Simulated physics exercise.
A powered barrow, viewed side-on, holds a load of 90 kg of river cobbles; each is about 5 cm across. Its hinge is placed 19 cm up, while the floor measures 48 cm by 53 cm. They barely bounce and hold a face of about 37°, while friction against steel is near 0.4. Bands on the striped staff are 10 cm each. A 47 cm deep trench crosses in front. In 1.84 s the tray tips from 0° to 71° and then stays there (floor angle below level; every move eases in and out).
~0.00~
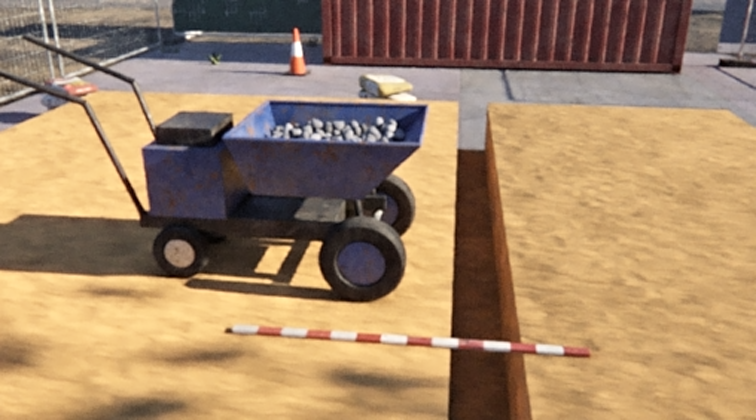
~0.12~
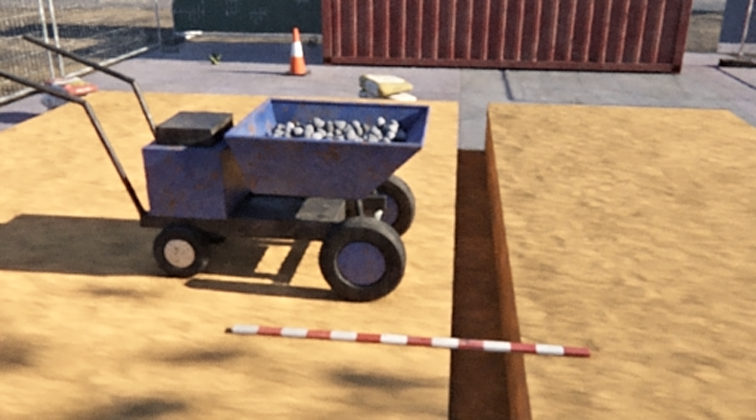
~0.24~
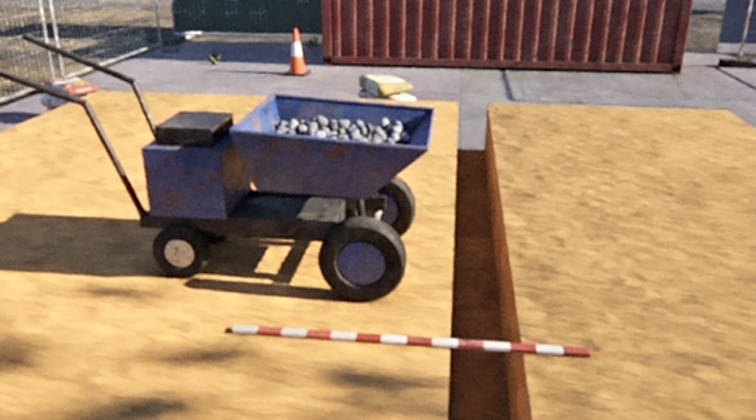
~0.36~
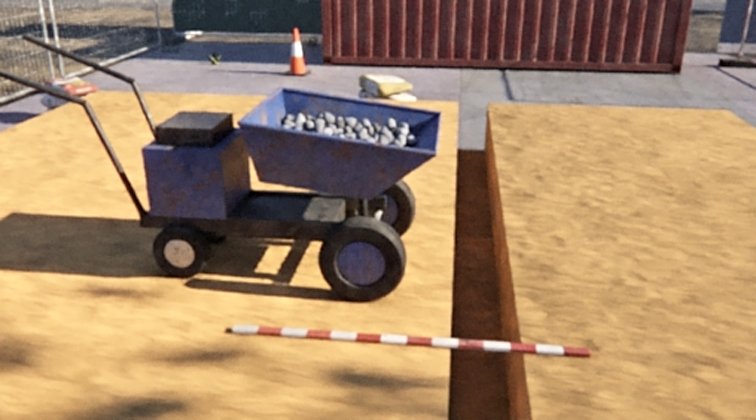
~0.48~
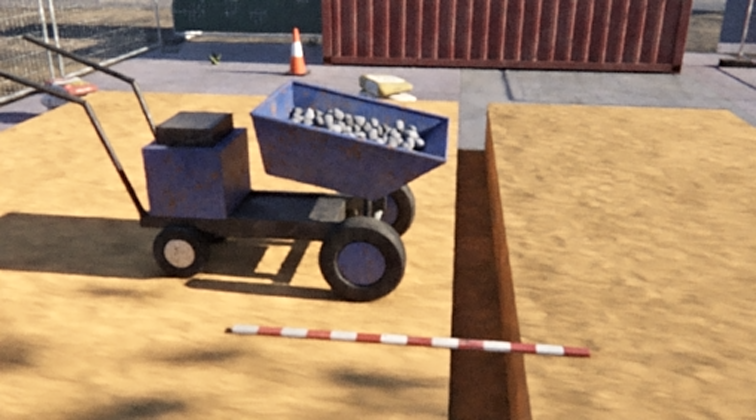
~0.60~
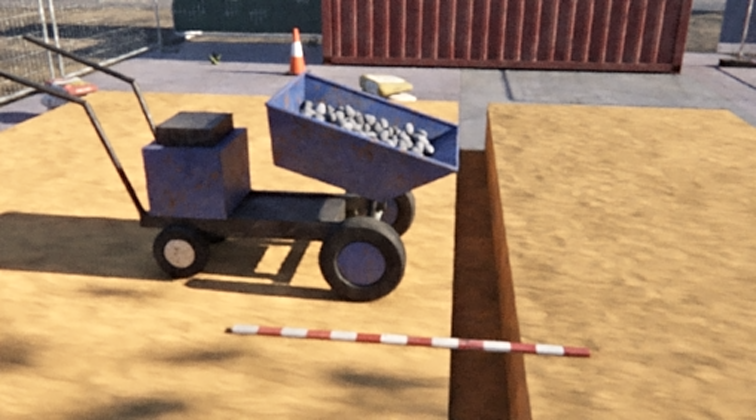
The blue tray of a small wheeled barrow, loaded with grey stones, tilted slowly at first and then more steeply, its back rising and its front lip lowering rightward beside a narrow trench.
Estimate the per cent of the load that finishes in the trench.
Roughly 38 percent.
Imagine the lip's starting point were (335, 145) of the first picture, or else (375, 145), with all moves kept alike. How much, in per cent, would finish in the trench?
Roughly 80 in a hundred from the first, 95 in a hundred from the second.
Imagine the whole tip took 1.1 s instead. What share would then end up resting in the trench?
Roughly 30 per cent.
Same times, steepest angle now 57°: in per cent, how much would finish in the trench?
It would be near 45 per cent.
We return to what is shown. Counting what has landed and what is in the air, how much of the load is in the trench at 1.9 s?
By that point it's something like 15 in a hundred.
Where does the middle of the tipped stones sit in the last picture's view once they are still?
Roughly (532, 274), I'd say.
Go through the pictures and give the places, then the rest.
In the first frame, lip at (420, 146), floor tilted 0°, highest stones at (366, 129).
In the second frame, the tray is at 1°, its lip at (422, 147); the top of the load is at (361, 128); the stones move at 0.1 m/s on average.
In the third frame, the tray is at 3°, its lip at (428, 150); the top of the load is at (343, 128); the stones move at 0.2 m/s on average.
In the fourth frame, lip at (436, 155), floor tilted 7°, highest stones at (306, 124); the stones move at 0.3 m/s on average.
In the fifth frame, lip at (446, 162), floor tilted 12°, highest stones at (311, 119); the stones move at 0.4 m/s on average.
In the sixth frame, lip at (457, 171), floor tilted 18°, highest stones at (315, 112); the stones move at 0.4 m/s on average.
After 1.4 s the floor is at 60°; 100 % in the tray; the foremost stones are at (504, 222).
After 1.9 s the floor is at 71°; 31 % in the tray, 16 % in the trench, 52 % past the trench; the foremost stones are at (636, 297).
After 2.3 s the floor is at 71°; 8 % in the tray, 27 % in the trench, 65 % past the trench; the foremost stones are at (692, 297).
After 4.2 s the floor is at 71°; 0 % in the tray, 38 % in the trench, 62 % past the trench; the foremost stones are at (711, 300).
